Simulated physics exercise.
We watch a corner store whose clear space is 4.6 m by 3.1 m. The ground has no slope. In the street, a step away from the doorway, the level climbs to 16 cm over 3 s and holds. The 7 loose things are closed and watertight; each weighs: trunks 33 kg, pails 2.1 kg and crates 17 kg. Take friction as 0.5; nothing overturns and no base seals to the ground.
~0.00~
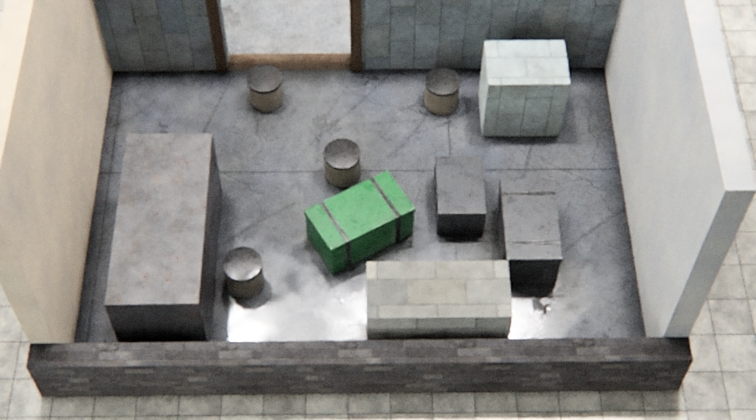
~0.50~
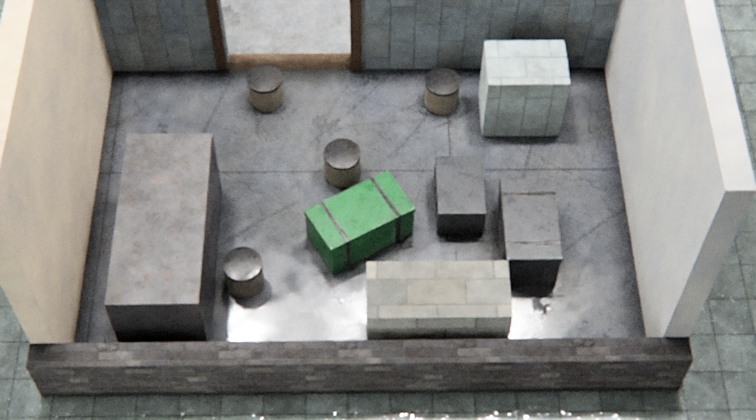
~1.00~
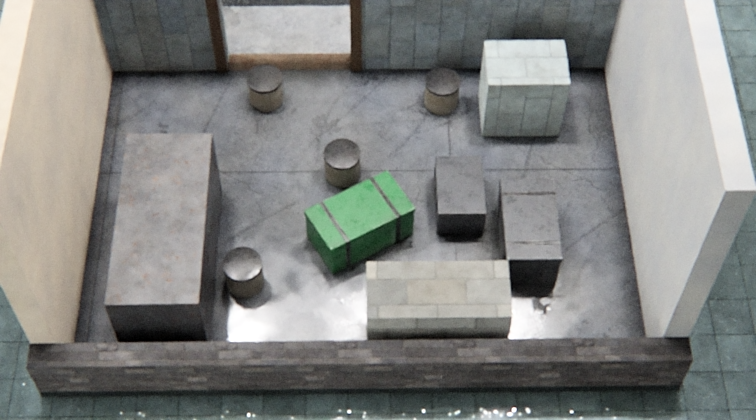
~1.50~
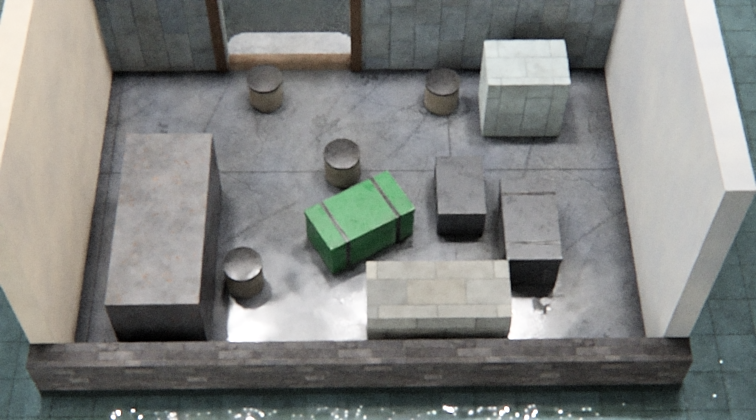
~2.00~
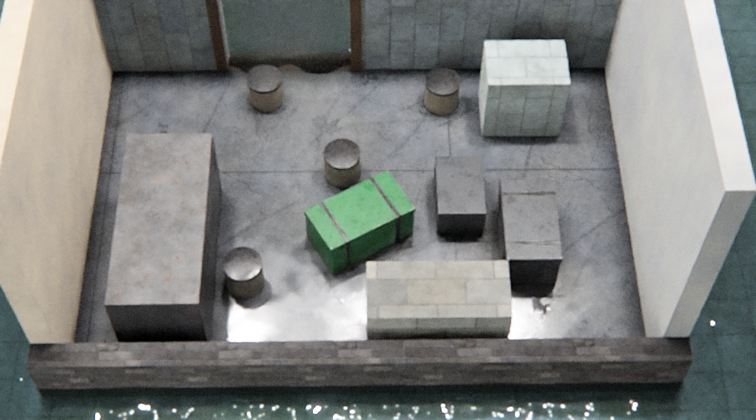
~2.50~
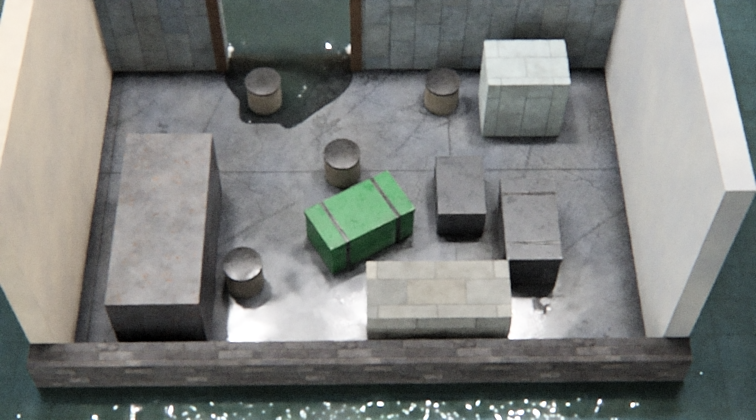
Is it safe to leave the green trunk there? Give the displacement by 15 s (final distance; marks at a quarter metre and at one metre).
The green trunk ends far away.
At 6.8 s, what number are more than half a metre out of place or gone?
2 of them.
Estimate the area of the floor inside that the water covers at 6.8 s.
Roughly 10.0 m2.
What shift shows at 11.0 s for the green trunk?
Roughly 30 cm by then.
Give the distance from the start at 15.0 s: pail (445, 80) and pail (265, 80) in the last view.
In turn: 40 cm, 120 cm.
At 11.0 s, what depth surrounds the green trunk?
Roughly 10 cm.
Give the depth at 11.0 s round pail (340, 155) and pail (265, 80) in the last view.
Roughly 4 and 6 cm.
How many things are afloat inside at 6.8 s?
At that moment 3.
After 3.5 s the green trunk is near (360, 209), 0.0 m from its start, aground; 0 afloat.
After 6.8 s the green trunk is near (360, 209), 0.0 m from its start, aground; 3 afloat.
After 11.0 s the green trunk is near (392, 221), 0.3 m from its start, afloat; 5 afloat.
After 15.0 s the green trunk is near (540, 232), 1.5 m from its start, afloat; 7 afloat.
